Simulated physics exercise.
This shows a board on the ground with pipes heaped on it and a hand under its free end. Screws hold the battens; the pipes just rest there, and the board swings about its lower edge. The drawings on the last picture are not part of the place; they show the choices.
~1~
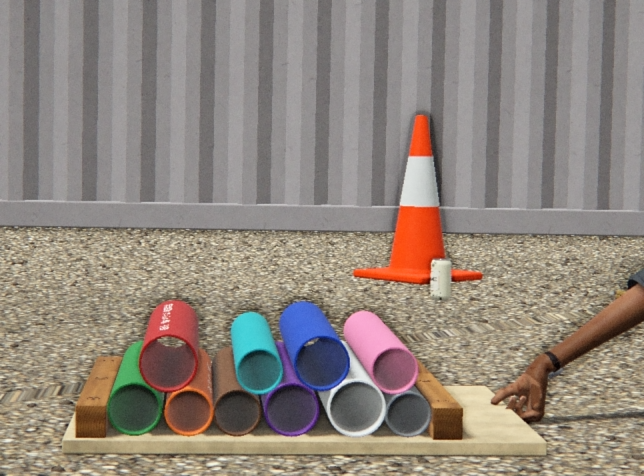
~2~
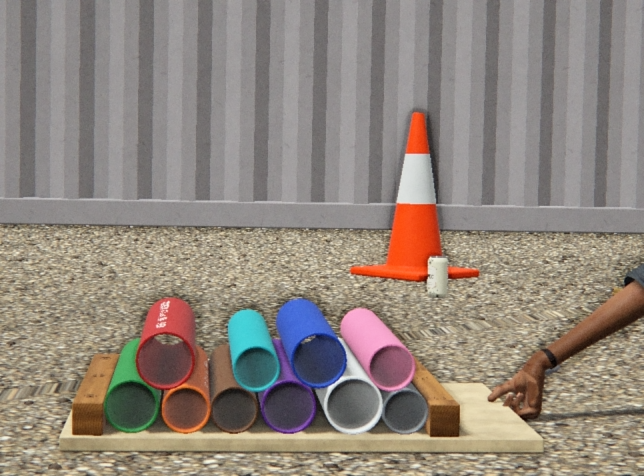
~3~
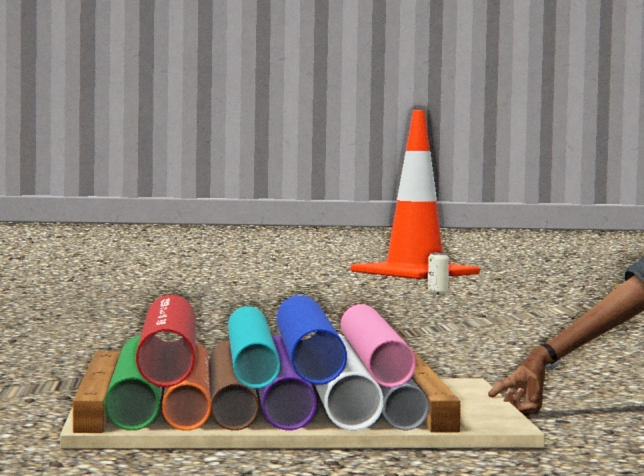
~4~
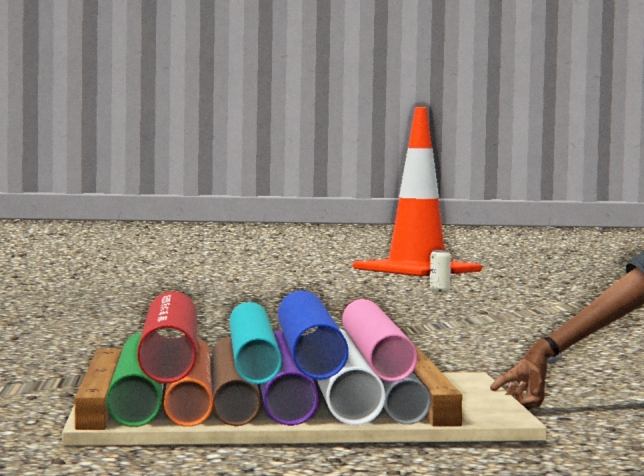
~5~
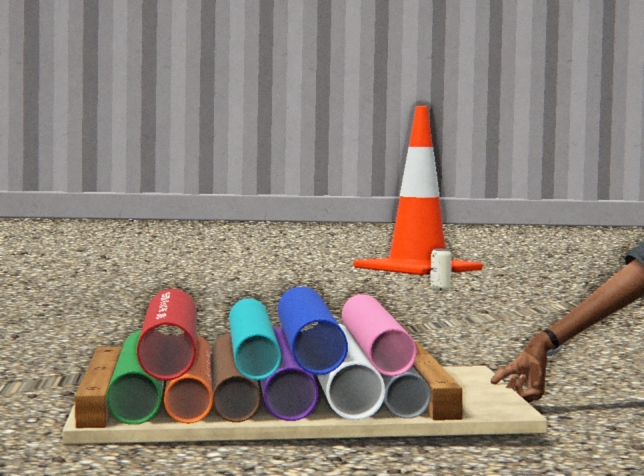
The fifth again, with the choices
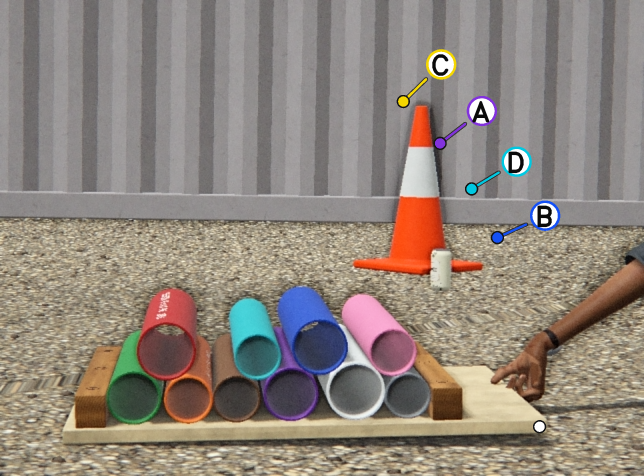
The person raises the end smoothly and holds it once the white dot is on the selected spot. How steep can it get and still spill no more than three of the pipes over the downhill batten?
Lift it to A and no more.
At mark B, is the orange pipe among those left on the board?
Yes.
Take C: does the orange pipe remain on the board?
Yes.
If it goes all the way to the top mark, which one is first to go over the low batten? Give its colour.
The red one.
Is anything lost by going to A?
Yes.
On the marked copy, A at (440, 144); B at (497, 237); C at (403, 102); D at (471, 189); the white dot at (540, 427).
Taking A. A third of the way, board at 20°.
Two thirds of the way, board at 38°.
When it is over, board at 39°, three over the low batten (turquoise, red, blue).
As for the rest, B two over the low batten (turquoise, red); C four over the low batten (turquoise, red, pink, blue); D three over the low batten (turquoise, red, blue).
